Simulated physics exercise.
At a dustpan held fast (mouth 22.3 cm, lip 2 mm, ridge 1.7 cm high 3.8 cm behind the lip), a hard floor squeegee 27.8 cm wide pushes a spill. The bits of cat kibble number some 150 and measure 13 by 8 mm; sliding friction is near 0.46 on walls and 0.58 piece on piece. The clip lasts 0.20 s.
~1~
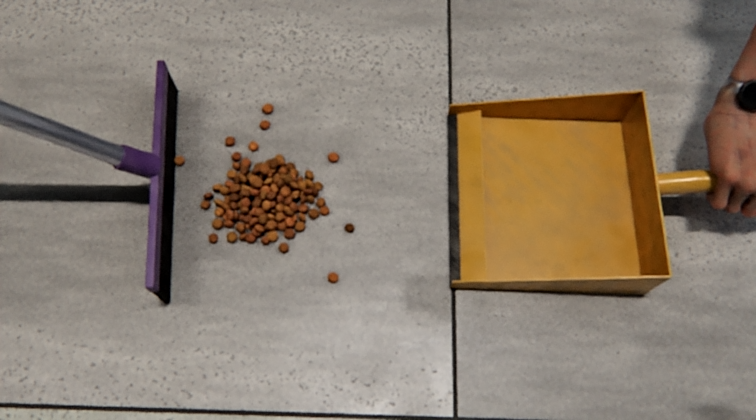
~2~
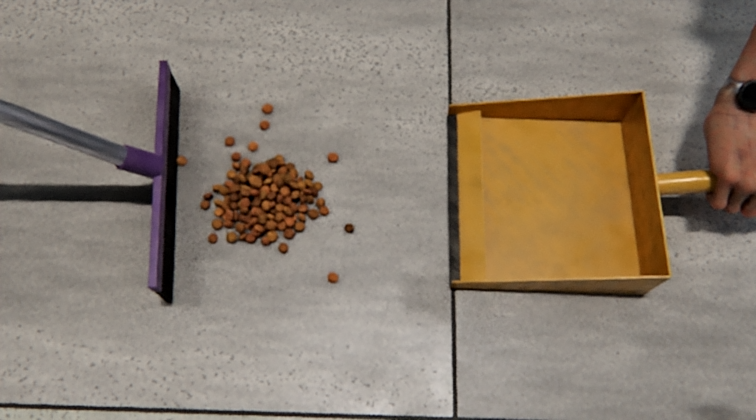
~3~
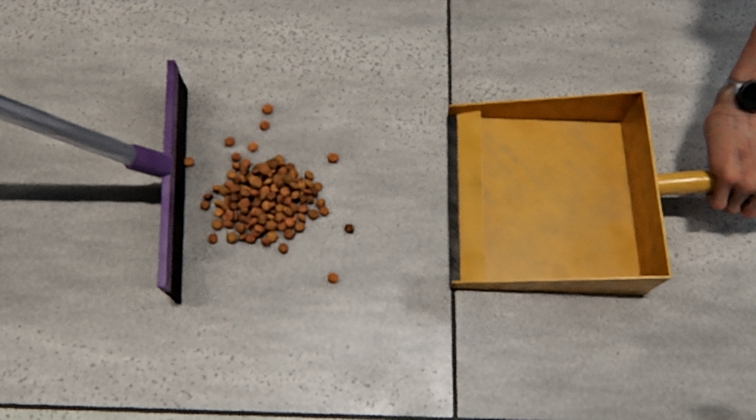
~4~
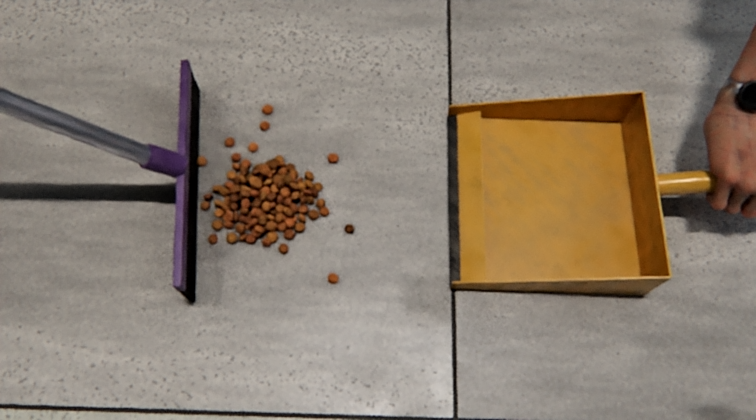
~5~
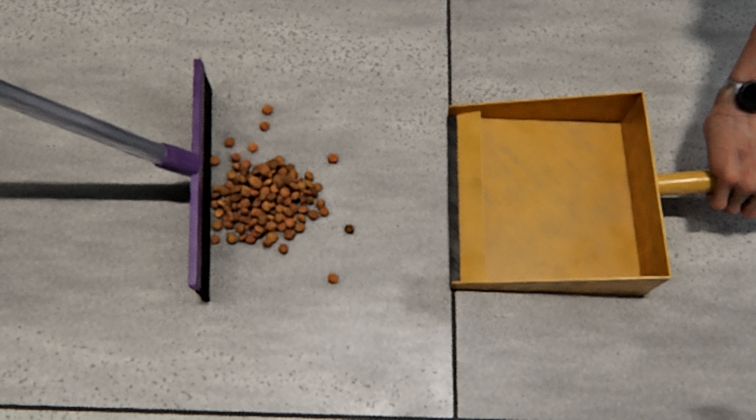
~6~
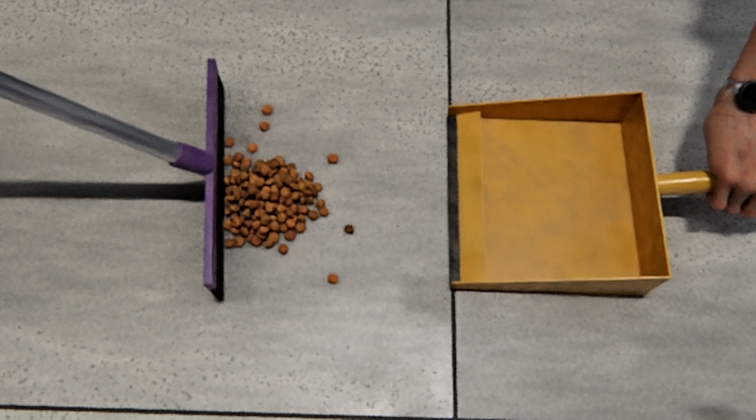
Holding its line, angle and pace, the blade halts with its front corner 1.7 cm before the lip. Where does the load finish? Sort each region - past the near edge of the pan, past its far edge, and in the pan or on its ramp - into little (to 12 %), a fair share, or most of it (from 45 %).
Past the pan's near side: Little, past the pan's far side: Little, in the pan or on its ramp: A fair share.
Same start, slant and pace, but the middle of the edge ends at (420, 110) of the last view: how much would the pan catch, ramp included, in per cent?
Share caught: Approx. 25 %.
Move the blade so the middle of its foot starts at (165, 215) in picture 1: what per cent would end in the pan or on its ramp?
Something close to 20 percent.
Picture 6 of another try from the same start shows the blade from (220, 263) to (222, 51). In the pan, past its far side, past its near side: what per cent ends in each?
Per cent by place - pan 20, far side 25, near side 0.
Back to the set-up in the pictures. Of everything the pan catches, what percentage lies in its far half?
Something like 60 per cent of the catch.
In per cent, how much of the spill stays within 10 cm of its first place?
Roughly 0 in a hundred.
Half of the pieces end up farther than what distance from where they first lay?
I'd put it near 22 cm.
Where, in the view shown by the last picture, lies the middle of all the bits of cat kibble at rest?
I'd put it at about (445, 182).
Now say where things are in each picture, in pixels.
In the first picture, blade from (153, 287) to (163, 69), moved 0.0 cm, 0 of the pieces shifted so far; middle of the pieces at (268, 195); pan at (557, 200).
In the second picture, blade from (156, 287) to (166, 69), moved 0.3 cm, 0 of the pieces shifted so far; middle of the pieces at (267, 195).
In the third picture, blade from (165, 287) to (174, 68), moved 1.3 cm, 1 of the pieces shifted so far; middle of the pieces at (267, 195).
In the fourth picture, blade from (180, 286) to (187, 68), moved 2.8 cm, 1 of the pieces shifted so far; middle of the pieces at (268, 196).
In the fifth picture, blade from (195, 285) to (200, 67), moved 4.4 cm, 3 of the pieces shifted so far; middle of the pieces at (267, 196).
In the sixth picture, blade from (210, 284) to (213, 67), moved 6.0 cm, 54 of the pieces shifted so far; middle of the pieces at (269, 196); pan at (557, 201).
Then, 0.30 s after the last picture, middle of the blade 16 cm from the lip; 0 % over the lip, far side 0 %, near side 0 %.
Then, 0.50 s after the last picture, middle of the blade 8 cm from the lip; 0 % over the lip, far side 0 %, near side 0 %.
Then, 0.82 s after the last picture, middle of the blade 3 cm from the lip; 30 % over the lip, far side 5 %, near side 0 %.
In the end, near side 0 %, far side 5 %, pan 30 %, in front of the lip or behind the blade 65 %.
